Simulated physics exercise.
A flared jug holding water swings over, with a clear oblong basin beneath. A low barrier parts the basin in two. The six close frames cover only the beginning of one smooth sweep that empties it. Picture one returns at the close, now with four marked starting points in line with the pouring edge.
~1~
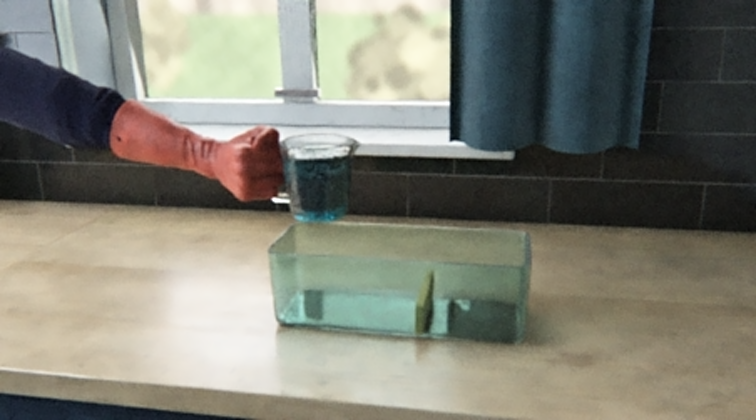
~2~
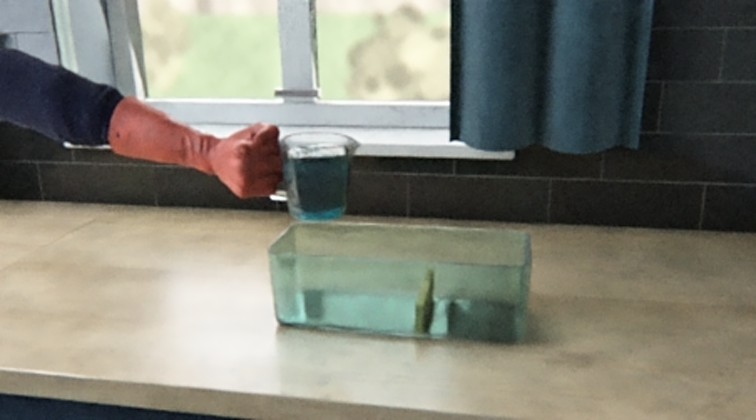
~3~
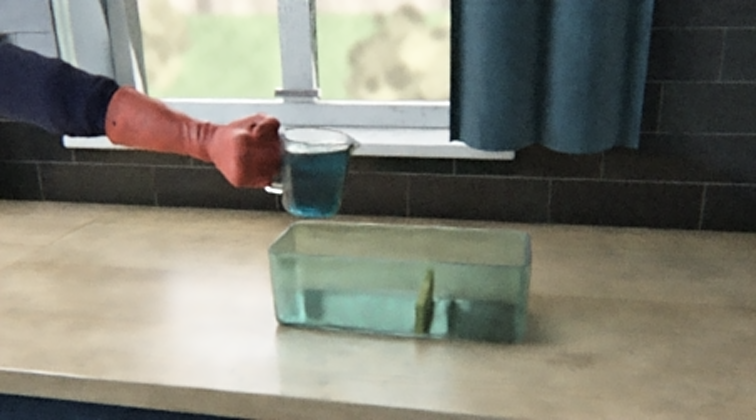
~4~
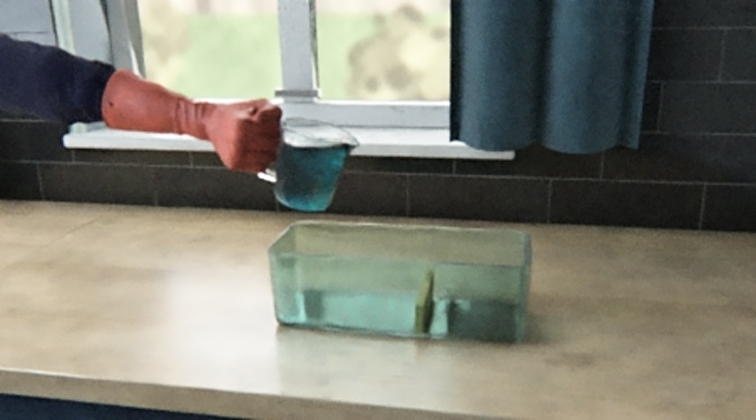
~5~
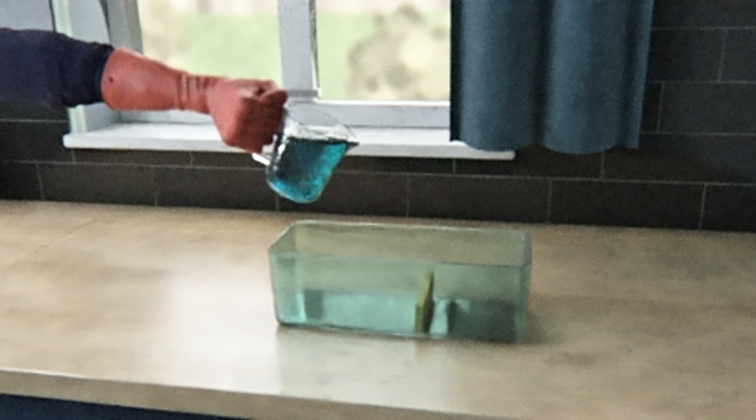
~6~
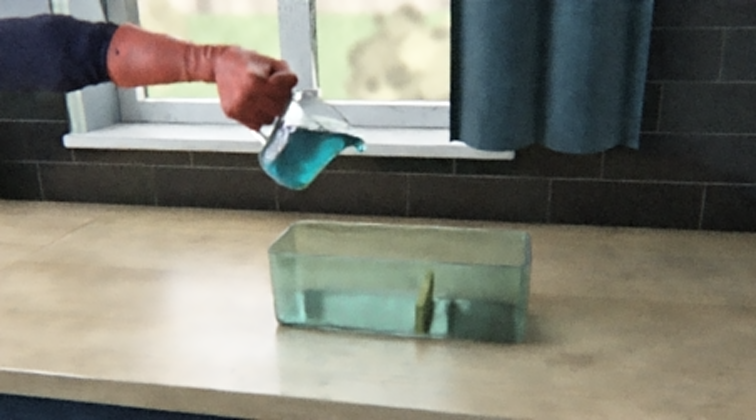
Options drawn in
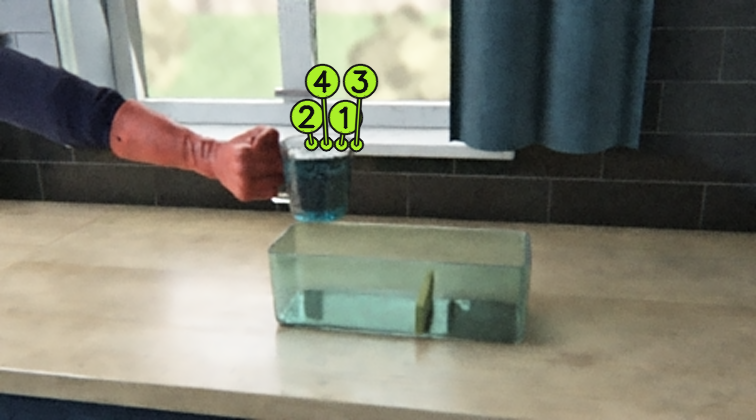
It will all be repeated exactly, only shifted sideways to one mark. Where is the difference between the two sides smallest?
Dot 1 does it best.
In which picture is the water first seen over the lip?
In picture 6.
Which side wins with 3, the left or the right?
The right one.
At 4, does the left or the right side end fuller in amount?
More ends on the left.
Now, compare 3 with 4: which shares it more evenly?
That would be 3.
On the marked copy, 1 at (341, 144); 2 at (311, 143); 3 at (356, 144); 4 at (326, 143).
With 1, about 57 % ends left of the wall and 41 % right of it; 3 % is lost outside.
With 2, about 89 % ends left of the wall and 5 % right of it; 6 % is lost outside.
With 3, about 20 % ends left of the wall and 77 % right of it; 3 % is lost outside.
With 4, about 86 % ends left of the wall and 6 % right of it; 8 % is lost outside.
